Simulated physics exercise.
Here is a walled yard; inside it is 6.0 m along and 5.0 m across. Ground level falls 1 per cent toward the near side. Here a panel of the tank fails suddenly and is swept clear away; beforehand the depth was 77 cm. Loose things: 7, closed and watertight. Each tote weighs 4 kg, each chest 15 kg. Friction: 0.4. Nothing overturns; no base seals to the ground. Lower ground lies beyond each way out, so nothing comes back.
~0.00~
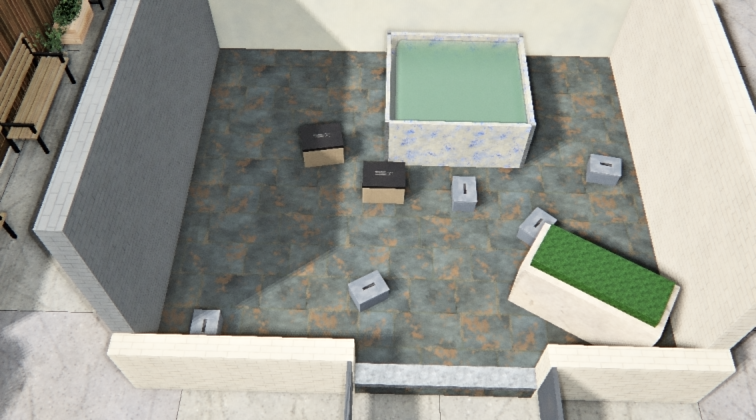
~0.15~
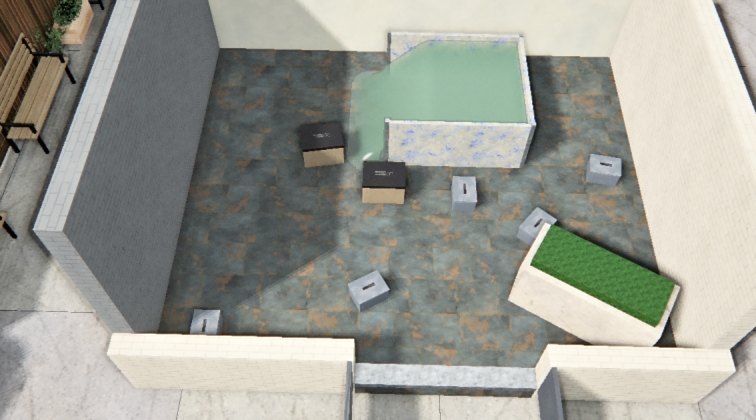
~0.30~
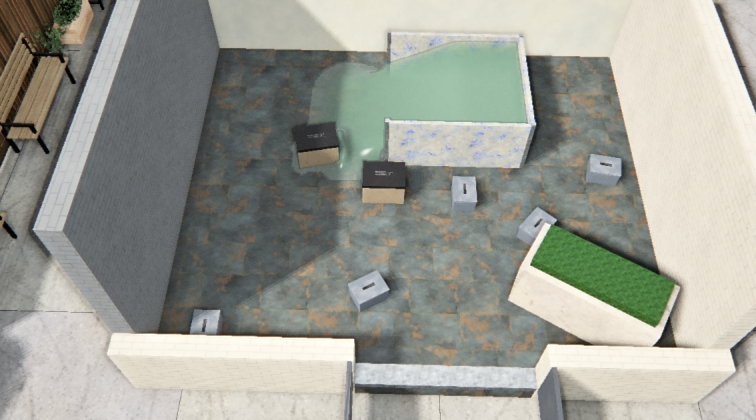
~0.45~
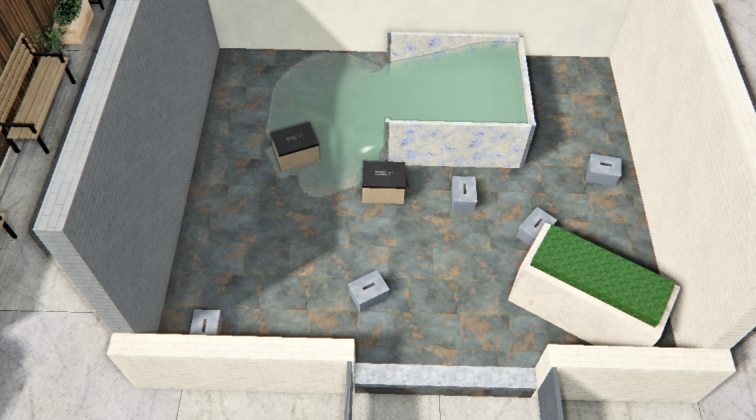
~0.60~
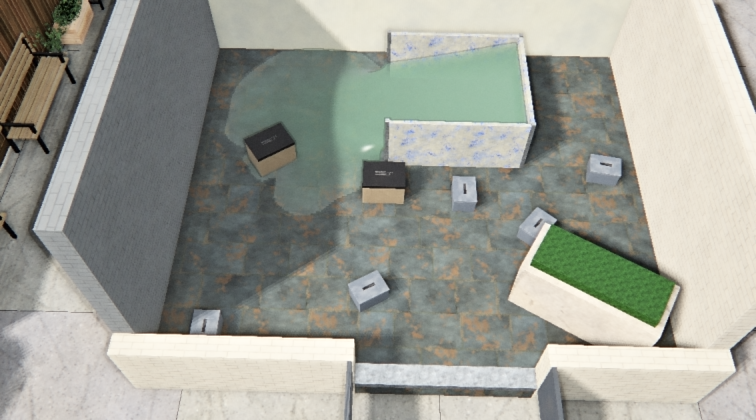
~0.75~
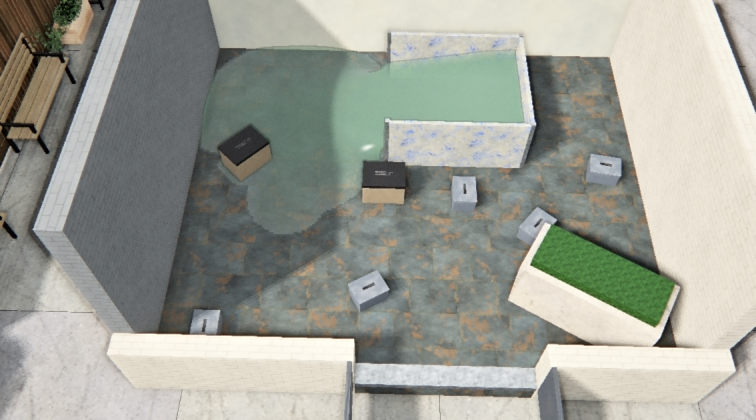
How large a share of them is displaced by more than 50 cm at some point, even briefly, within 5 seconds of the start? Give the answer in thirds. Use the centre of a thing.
One to two thirds.
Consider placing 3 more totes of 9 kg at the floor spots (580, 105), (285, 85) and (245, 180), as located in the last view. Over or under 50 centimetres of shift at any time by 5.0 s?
In order: Within it, beyond it, beyond it.
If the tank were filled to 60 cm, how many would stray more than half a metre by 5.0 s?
Under that setup the answer is 3.
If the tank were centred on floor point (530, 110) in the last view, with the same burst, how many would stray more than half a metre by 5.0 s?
Count: 4.
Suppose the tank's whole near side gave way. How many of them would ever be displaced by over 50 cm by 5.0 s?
Then 6.
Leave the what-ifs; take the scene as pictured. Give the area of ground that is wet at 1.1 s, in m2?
The covered patch comes to about 11.5 m2.
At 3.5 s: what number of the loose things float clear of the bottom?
My tally comes to 1.
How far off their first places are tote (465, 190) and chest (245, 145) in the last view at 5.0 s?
Taking them in turn, I get 0 cm for the first and 250 cm for the second.
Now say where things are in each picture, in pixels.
In the first picture, a chest at (321, 136), on the bottom; a tote at (606, 165) rests on the ground; water covers 2.9 m2; 0 of 7 have shifted.
In the second picture, a chest at (321, 136) rests on the ground; a tote at (606, 165) rests on the ground; water covers 3.9 m2; 0 of 7 have shifted.
In the third picture, a chest at (316, 136), on the bottom, 7 cm from its start; a tote at (606, 165) rests on the ground; 5.0 m2 under water; 1 of 7 have shifted.
In the fourth picture, a chest at (294, 138) rests on the ground, 36 cm from its start; a tote at (606, 165), on the bottom; water covers 6.4 m2; 1 of 7 have shifted.
In the fifth picture, a chest at (269, 141) rests on the ground, 69 cm from its start; a tote at (606, 165) rests on the ground; water covers 8.0 m2; 1 of 7 have shifted.
In the sixth picture, a chest at (243, 144), on the bottom, 104 cm from its start; a tote at (606, 165) rests on the ground; water covers 9.5 m2; 1 of 7 have shifted.
After 1.1 s 1 of 7 are over 50 cm from their spots; 0 afloat.
After 2.2 s 1 of 7 are over 50 cm from their spots; 2 afloat.
After 3.5 s 3 of 7 are over 50 cm from their spots; 1 afloat.
After 5.0 s 3 of 7 are over 50 cm from their spots, and 3 have been at some point; 1 afloat.
